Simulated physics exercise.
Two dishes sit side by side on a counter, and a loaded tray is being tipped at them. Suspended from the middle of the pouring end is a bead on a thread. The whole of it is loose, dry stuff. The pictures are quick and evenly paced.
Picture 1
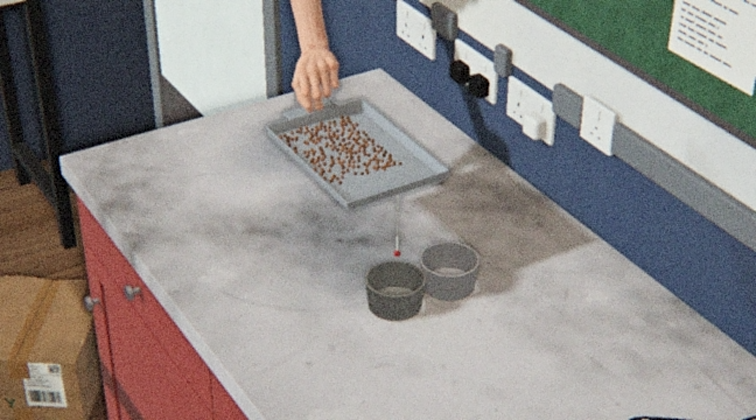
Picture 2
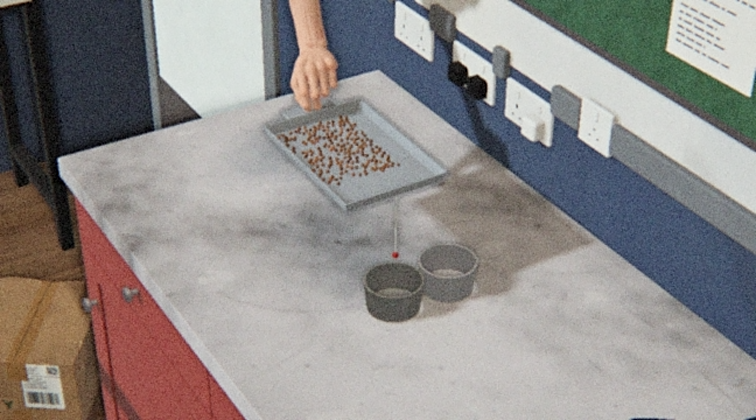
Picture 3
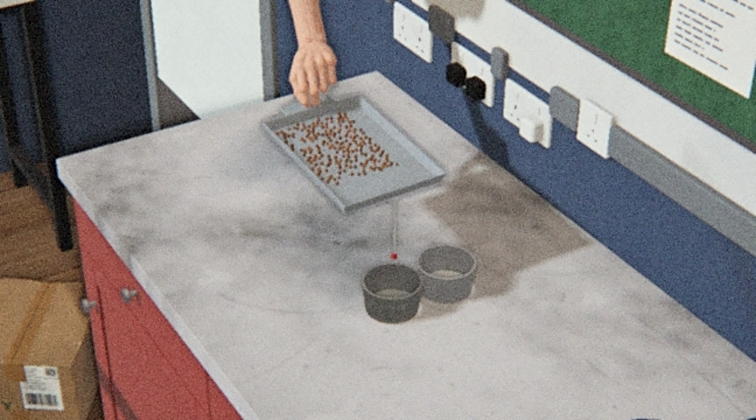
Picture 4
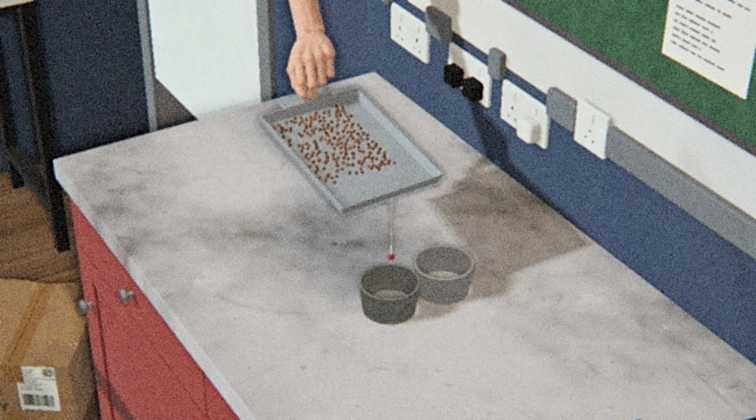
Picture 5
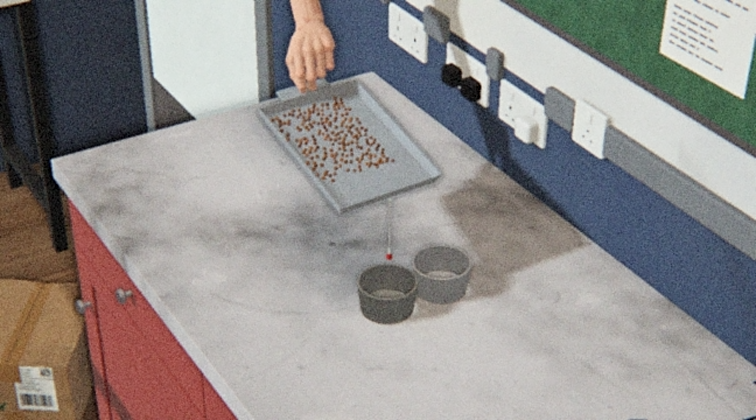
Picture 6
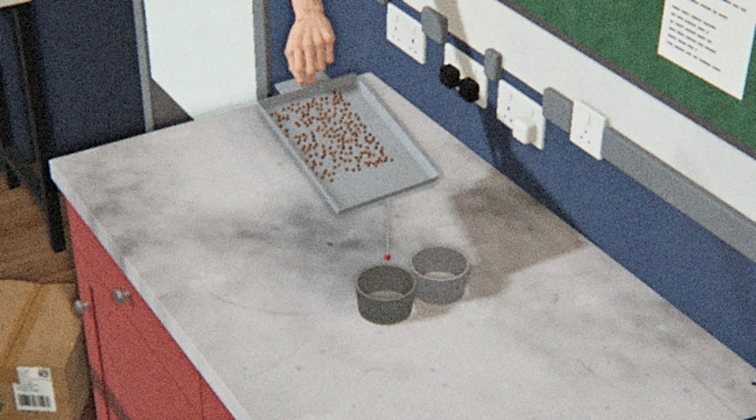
Marble-topped counter with a hand gradually tilting a grey tray of small brown balls near two dishes and a hanging red bead.
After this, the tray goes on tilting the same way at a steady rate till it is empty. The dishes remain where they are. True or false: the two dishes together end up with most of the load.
True.
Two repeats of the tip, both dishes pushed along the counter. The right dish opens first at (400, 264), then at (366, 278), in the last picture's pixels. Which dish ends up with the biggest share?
So: The one further left first, and the one further right second.
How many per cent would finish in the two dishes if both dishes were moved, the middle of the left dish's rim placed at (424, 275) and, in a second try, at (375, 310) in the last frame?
Some 20 percent in the first case, 20 percent in the second.
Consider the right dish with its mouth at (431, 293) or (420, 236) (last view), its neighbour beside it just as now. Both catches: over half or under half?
For the two tries in order: Not as much as half, not as much as half.
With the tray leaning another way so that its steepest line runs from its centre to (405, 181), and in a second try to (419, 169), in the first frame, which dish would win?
Rightward dish on the first try, Rightward dish on the second.
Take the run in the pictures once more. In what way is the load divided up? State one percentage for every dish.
The share is 60 per cent in the left dish and 10 per cent in the right dish.
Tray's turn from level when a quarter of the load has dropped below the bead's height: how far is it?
It is at around 95 degrees by then.
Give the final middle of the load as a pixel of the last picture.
Once it all stops, the middle lies near (385, 309).
Just after the last frame, tray tipped steeply; almost all on the tray; just a few in the left dish; just a few outside both; about a tenth in the air.
A moment on, tray tipped right over; roughly two thirds on the tray; about a tenth in the left dish; about a tenth outside both; roughly a quarter in the air.
Further on, tray tipped past a quarter turn; roughly two thirds in the left dish; about a tenth in the right dish; roughly a third outside both.
When it is over, tray tipped past a quarter turn; roughly two thirds in the left dish; about a tenth in the right dish; roughly a third outside both.
